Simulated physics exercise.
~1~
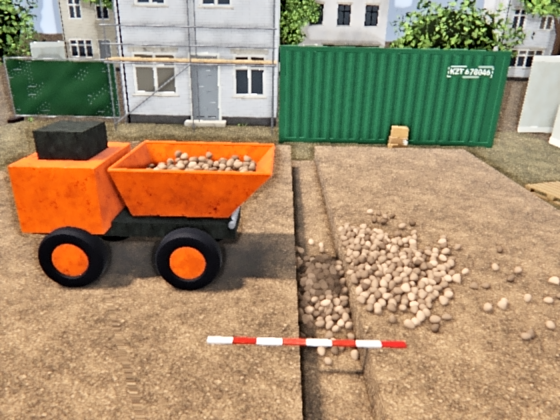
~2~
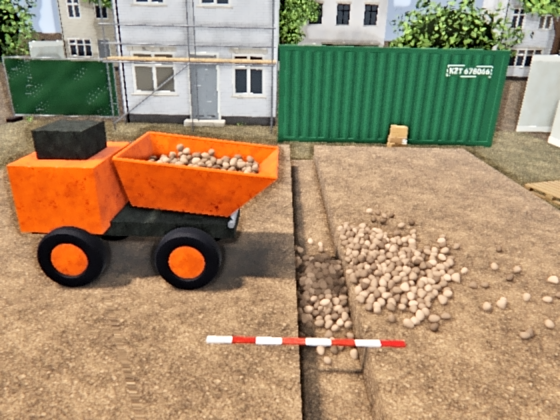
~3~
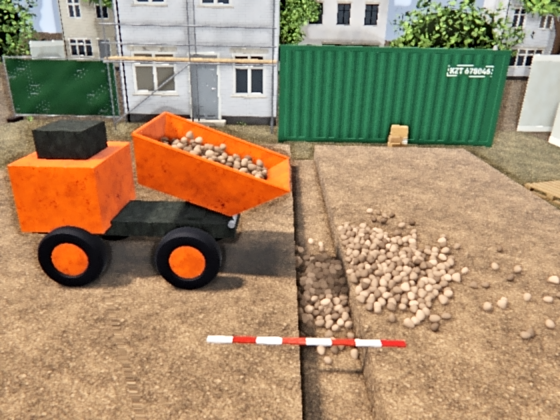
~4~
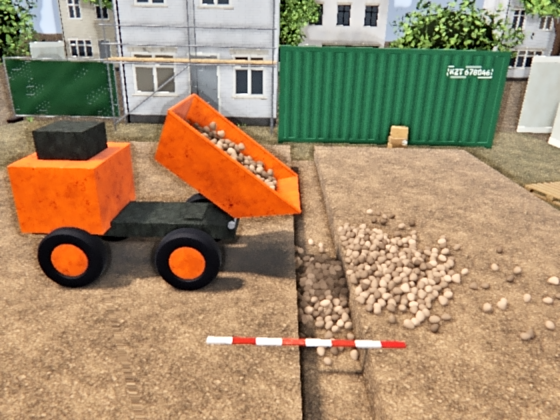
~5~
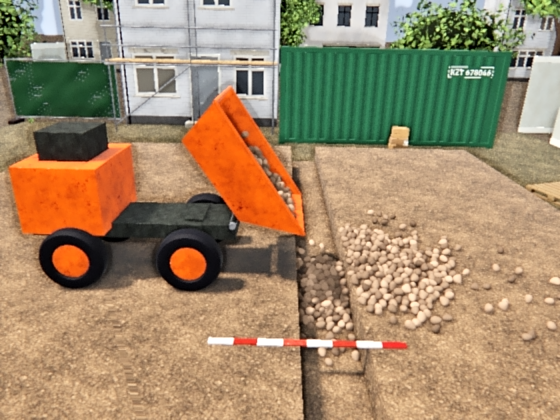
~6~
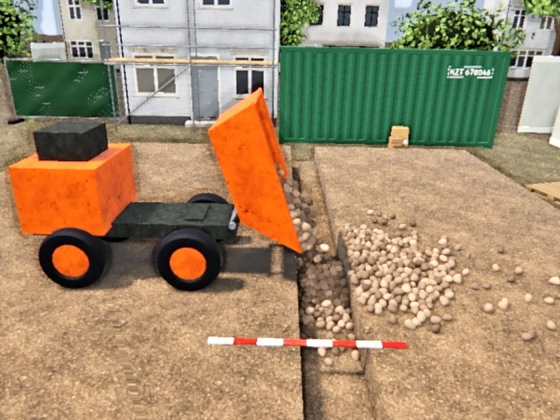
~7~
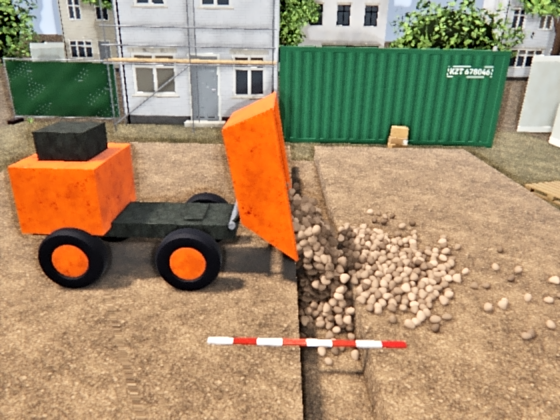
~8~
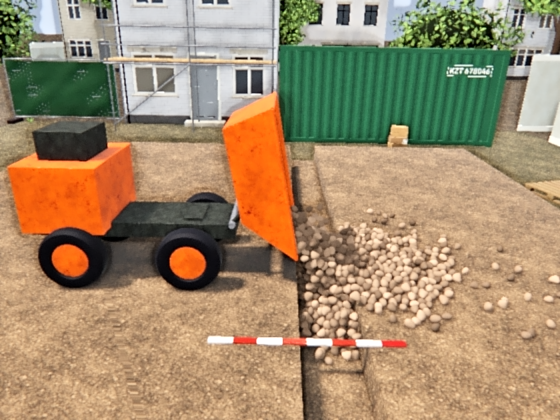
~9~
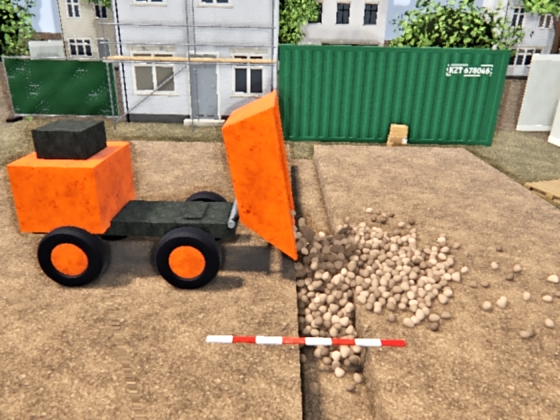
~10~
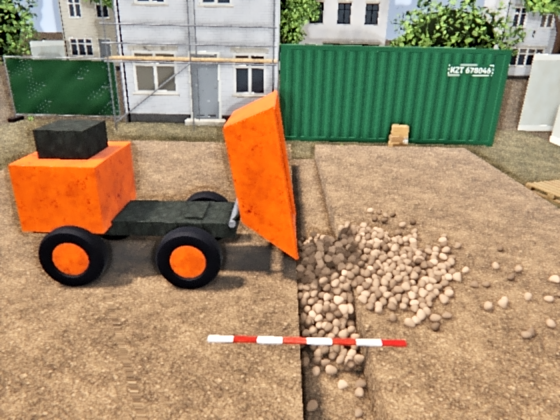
At the start, an orange site dumper with a skip full of rounded cobbles stands left of a narrow trench, with loose stones already lying in and beyond it, and a green container and pale houses behind. The skip begins to tip forward to the right, its back rising while the stones stay inside. As it steepens, the cobbles slide toward the lip and start dropping into the trench. The skip stops almost upright, and the stones keep pouring out, spreading along the trench toward the red and white pole. Finally, the skip stays raised, with the trench heaped with cobbles beside the earlier scatter.
